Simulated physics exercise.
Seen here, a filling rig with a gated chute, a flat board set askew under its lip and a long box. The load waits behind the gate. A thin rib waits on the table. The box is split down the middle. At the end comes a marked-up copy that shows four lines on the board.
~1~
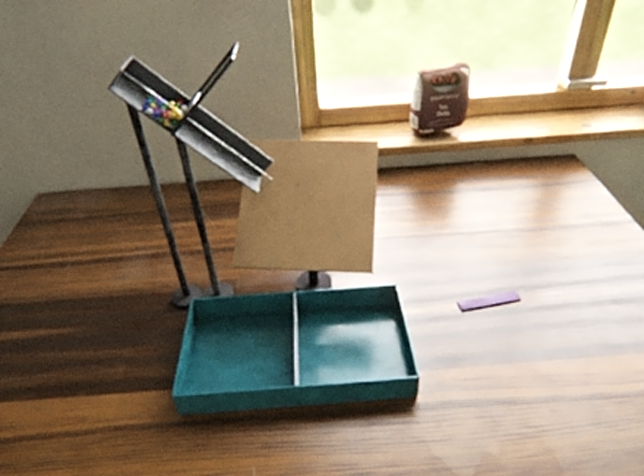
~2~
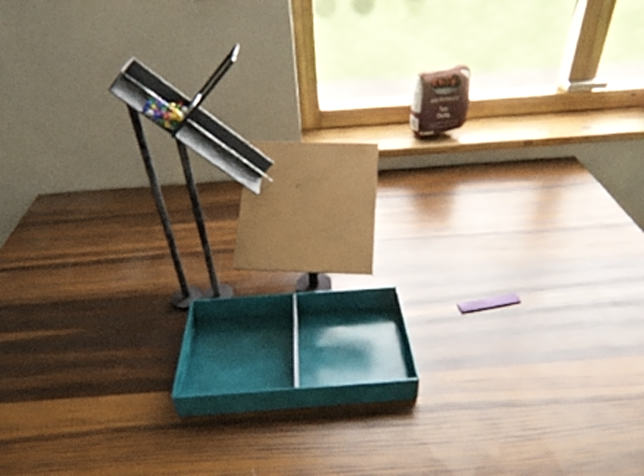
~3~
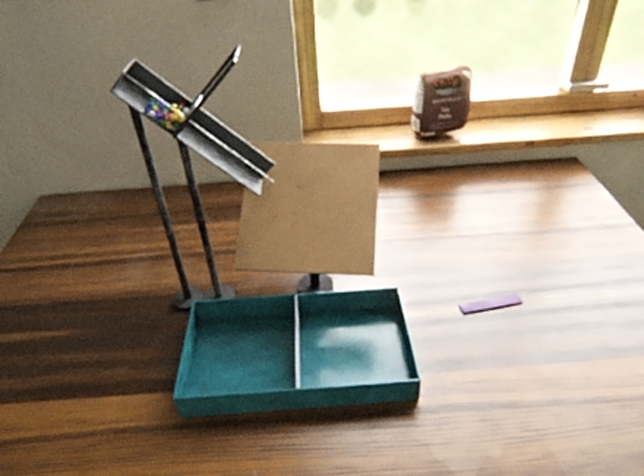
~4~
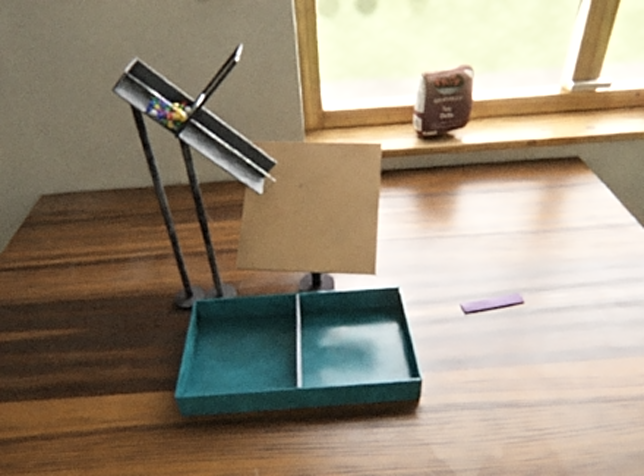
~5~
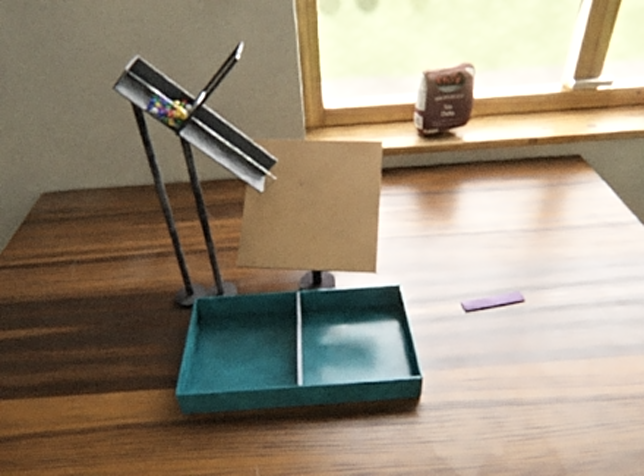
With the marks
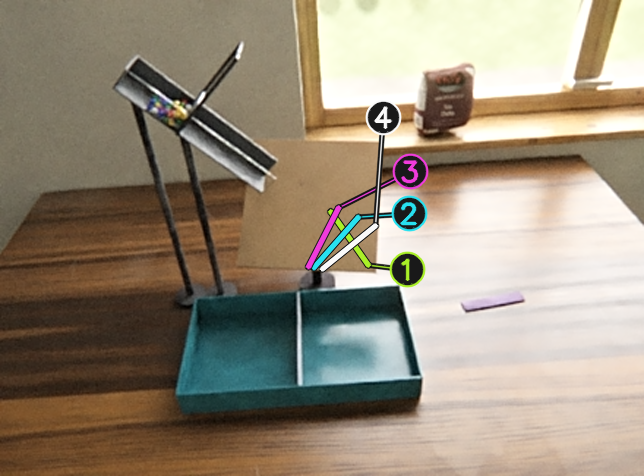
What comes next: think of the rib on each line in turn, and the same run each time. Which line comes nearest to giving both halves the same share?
Take 4.
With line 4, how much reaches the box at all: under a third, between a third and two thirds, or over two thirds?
Line 4 gives over two thirds.
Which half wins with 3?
The left half.
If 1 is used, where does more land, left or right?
The right half.
On the marked copy, line 1 from (330, 211) to (368, 265); line 2 from (358, 217) to (313, 267); line 3 from (338, 207) to (308, 266); line 4 from (375, 225) to (322, 269).
If 1 is chosen, of what is caught, a small part in the left half, nearly all in the right.
If 2 is chosen, of what is caught, most in the left half, a small part in the right.
If 3 is chosen, of what is caught, nearly all in the left half, a small part in the right.
If 4 is chosen, of what is caught, about two thirds in the left half, about a third in the right.
